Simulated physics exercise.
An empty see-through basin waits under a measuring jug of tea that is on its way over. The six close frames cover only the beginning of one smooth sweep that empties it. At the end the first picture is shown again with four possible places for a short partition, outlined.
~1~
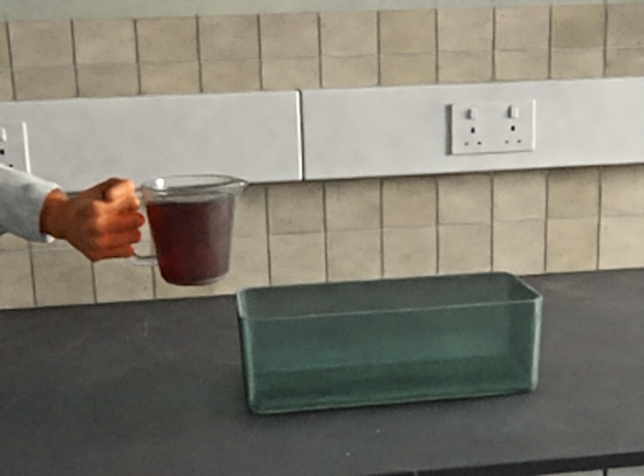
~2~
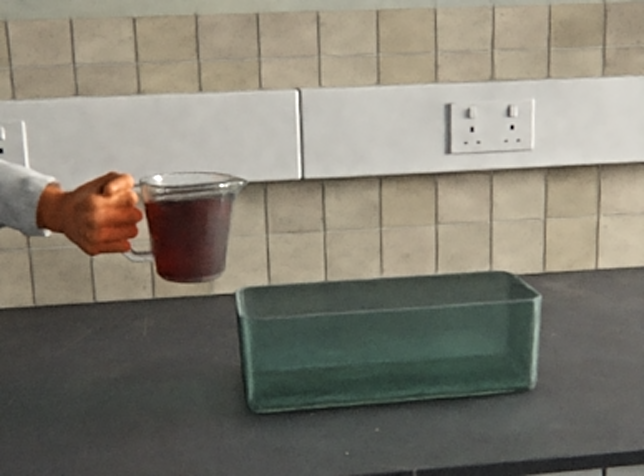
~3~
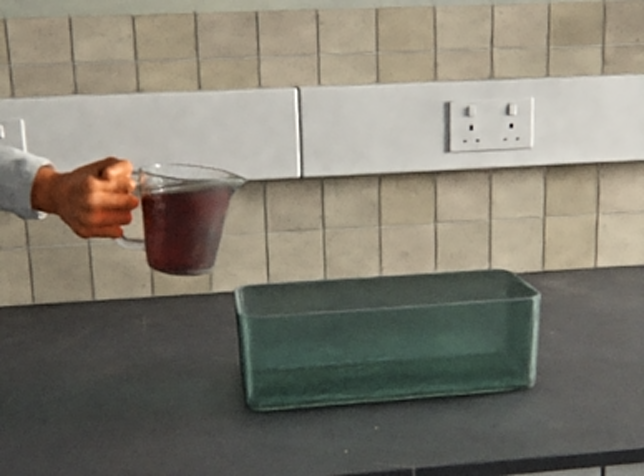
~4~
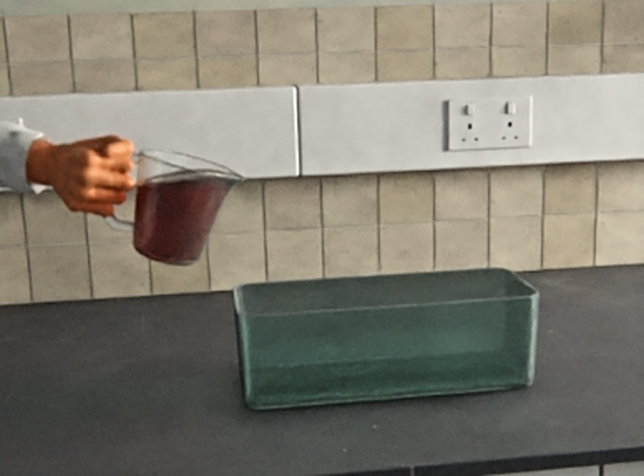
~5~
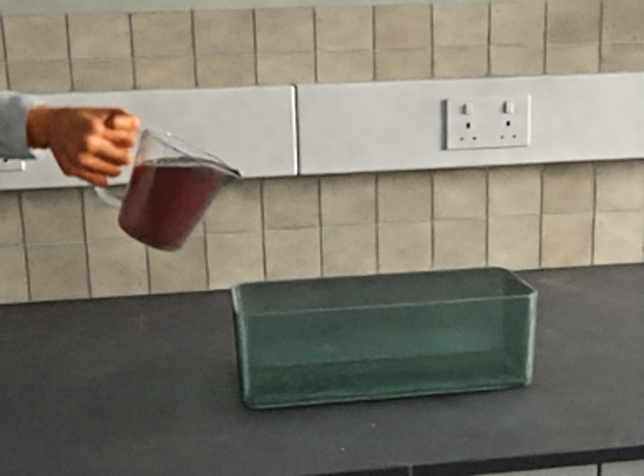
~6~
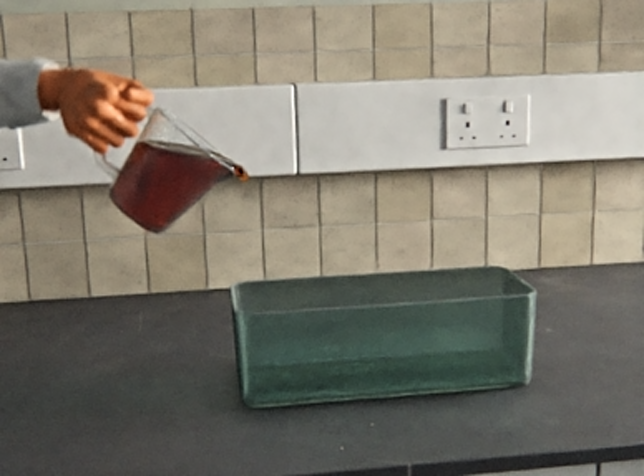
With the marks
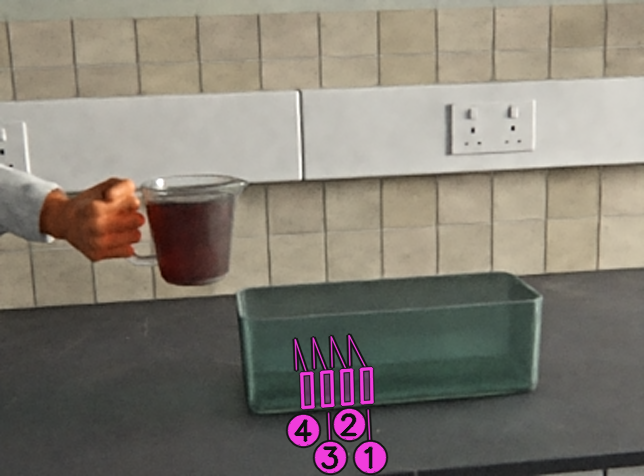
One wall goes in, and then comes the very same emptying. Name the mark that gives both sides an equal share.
Best: 1.
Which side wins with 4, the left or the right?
More ends on the right.
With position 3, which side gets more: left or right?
More ends on the right.
On the marked copy, 1 at (368, 409); 2 at (348, 411); 3 at (328, 412); 4 at (308, 414).
Choosing 1, about 54 % ends left of the wall and 44 % right of it; 3 % is lost outside.
Choosing 2, about 21 % ends left of the wall and 76 % right of it; 4 % is lost outside.
Choosing 3, about 10 % ends left of the wall and 85 % right of it; 5 % is lost outside.
Choosing 4, about 9 % ends left of the wall and 87 % right of it; 4 % is lost outside.
